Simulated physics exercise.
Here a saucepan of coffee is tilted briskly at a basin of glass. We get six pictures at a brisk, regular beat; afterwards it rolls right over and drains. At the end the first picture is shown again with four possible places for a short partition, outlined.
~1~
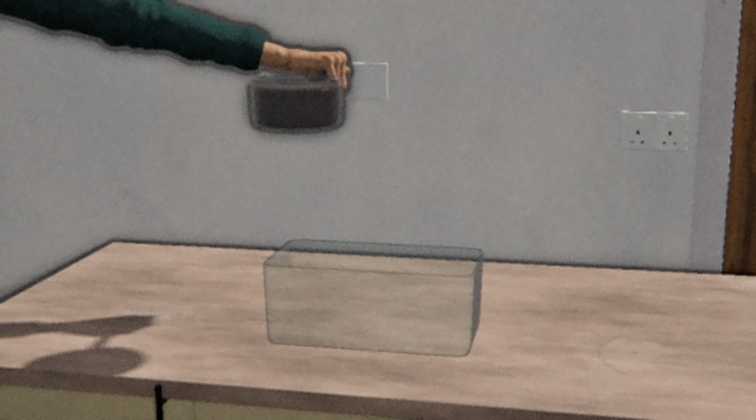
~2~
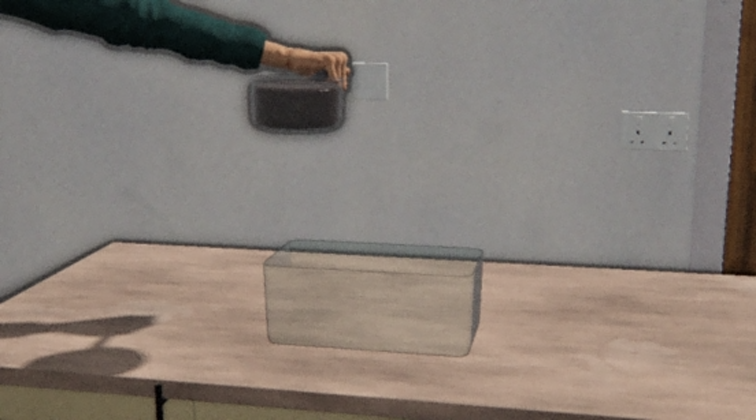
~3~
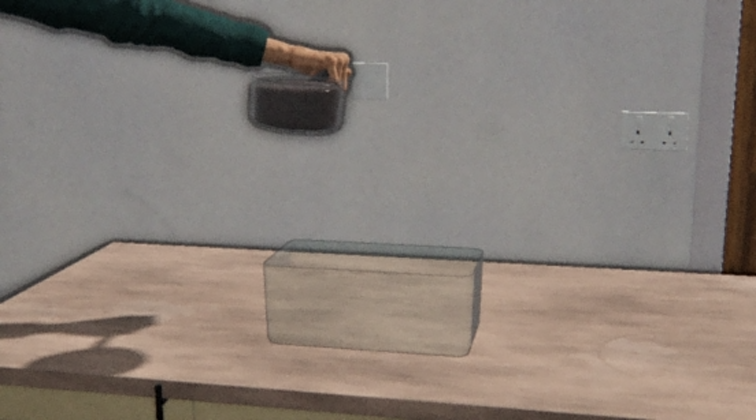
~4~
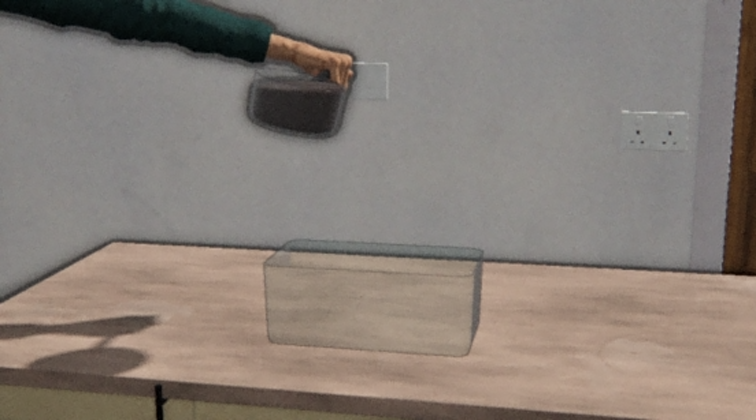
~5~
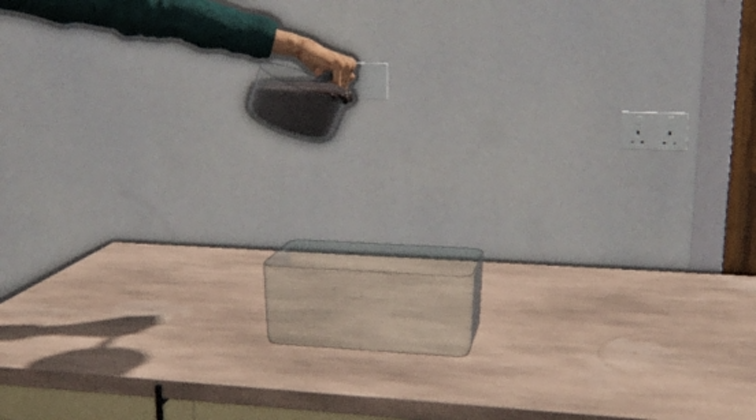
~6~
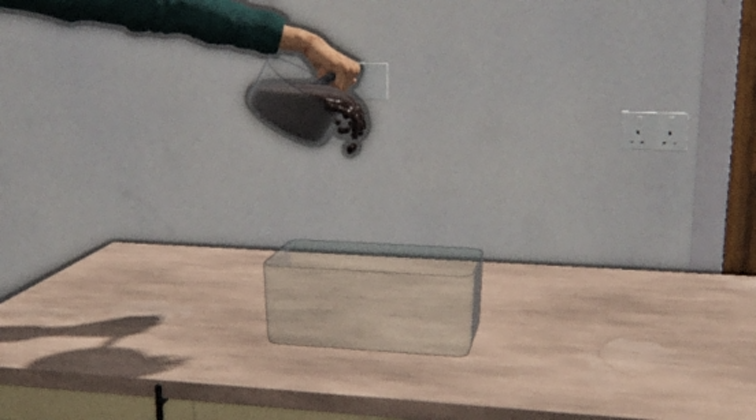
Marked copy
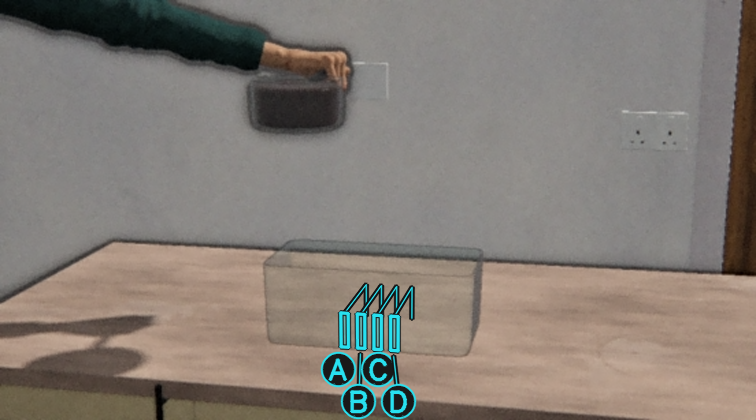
The footage shows a hand in a green sleeve holding a saucepan of coffee above a glass basin on a wooden-topped counter, then tilting it rightward until dark coffee comes over the lip and drops below it.
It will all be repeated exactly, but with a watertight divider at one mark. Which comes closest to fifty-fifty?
D beats the others.
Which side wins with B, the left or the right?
The right one.
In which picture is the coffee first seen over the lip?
In picture 5.
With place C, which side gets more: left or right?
The right one.
On the marked copy, A at (343, 352); B at (360, 353); C at (376, 354); D at (393, 356).
Choosing A, about 4 % ends left of the wall and 94 % right of it.
Choosing B, about 17 % ends left of the wall and 81 % right of it.
Choosing C, about 29 % ends left of the wall and 70 % right of it.
Choosing D, about 50 % ends left of the wall and 48 % right of it.
